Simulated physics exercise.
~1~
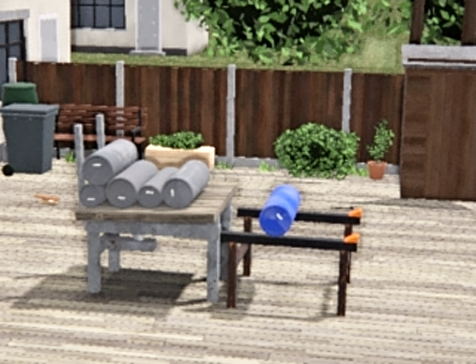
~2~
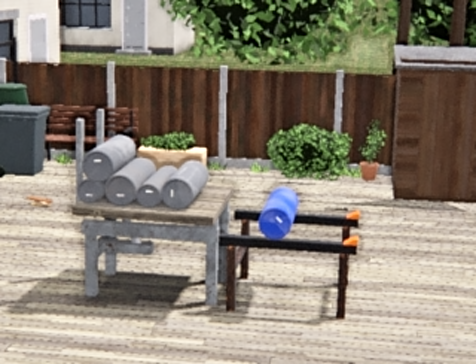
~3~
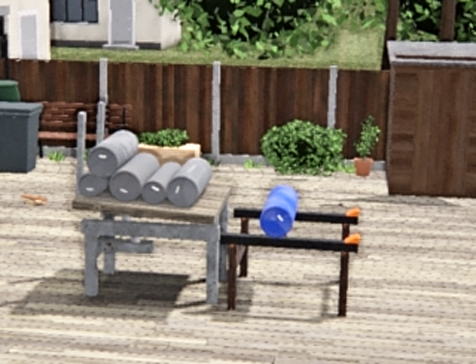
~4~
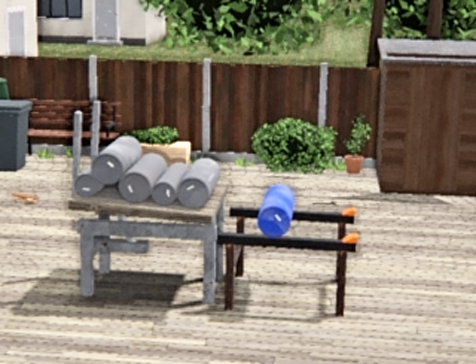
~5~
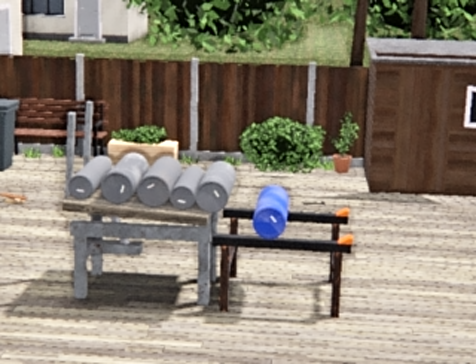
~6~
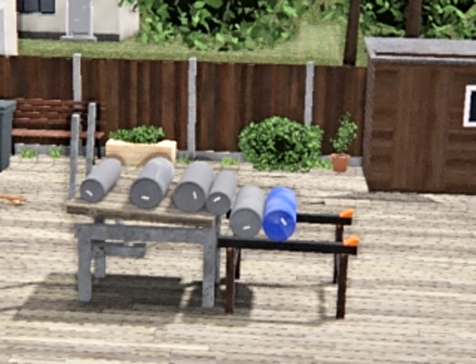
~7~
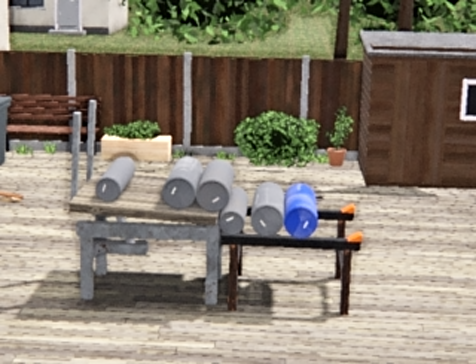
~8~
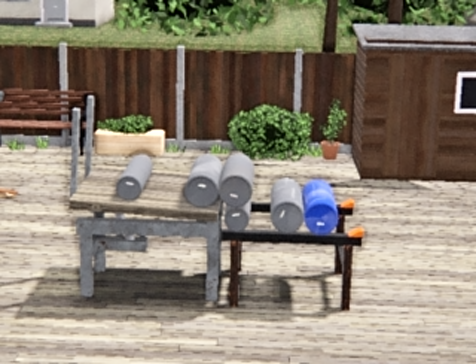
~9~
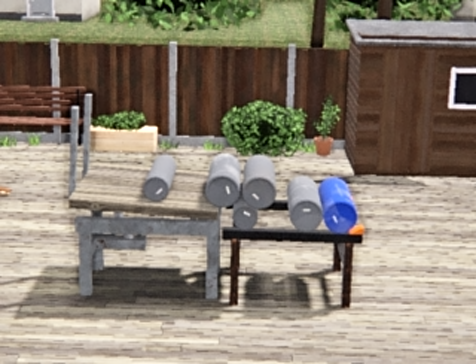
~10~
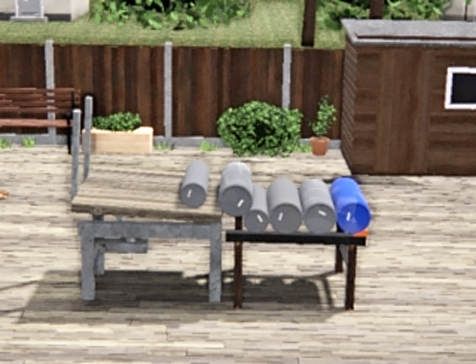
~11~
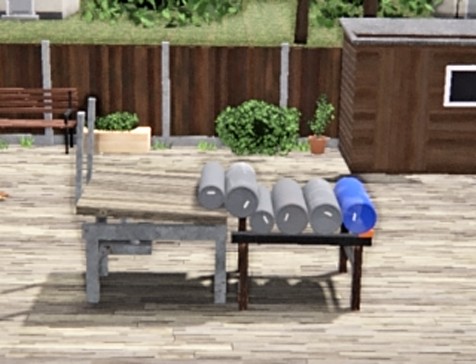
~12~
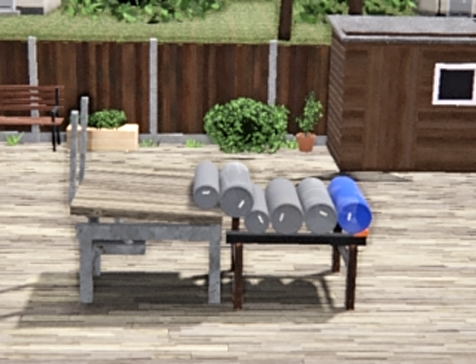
Five grey gas cylinders lie stacked on the tilting deck of a side tipper at left, while a blue one rests on a dark rack with orange stops to the right. The view looks slightly down on a sunlit plank-patterned yard with a brown fence, bushes, a bench and a shed, and drifts gently sideways. The grey pile slumps into a row and rolls right, and the leading cylinder reaches the blue one. Pushed along, the blue cylinder rolls right to the orange stops, rocks back slightly and settles. It ends lying on the rack, with grey cylinders crowded behind it and the deck nearly bare.
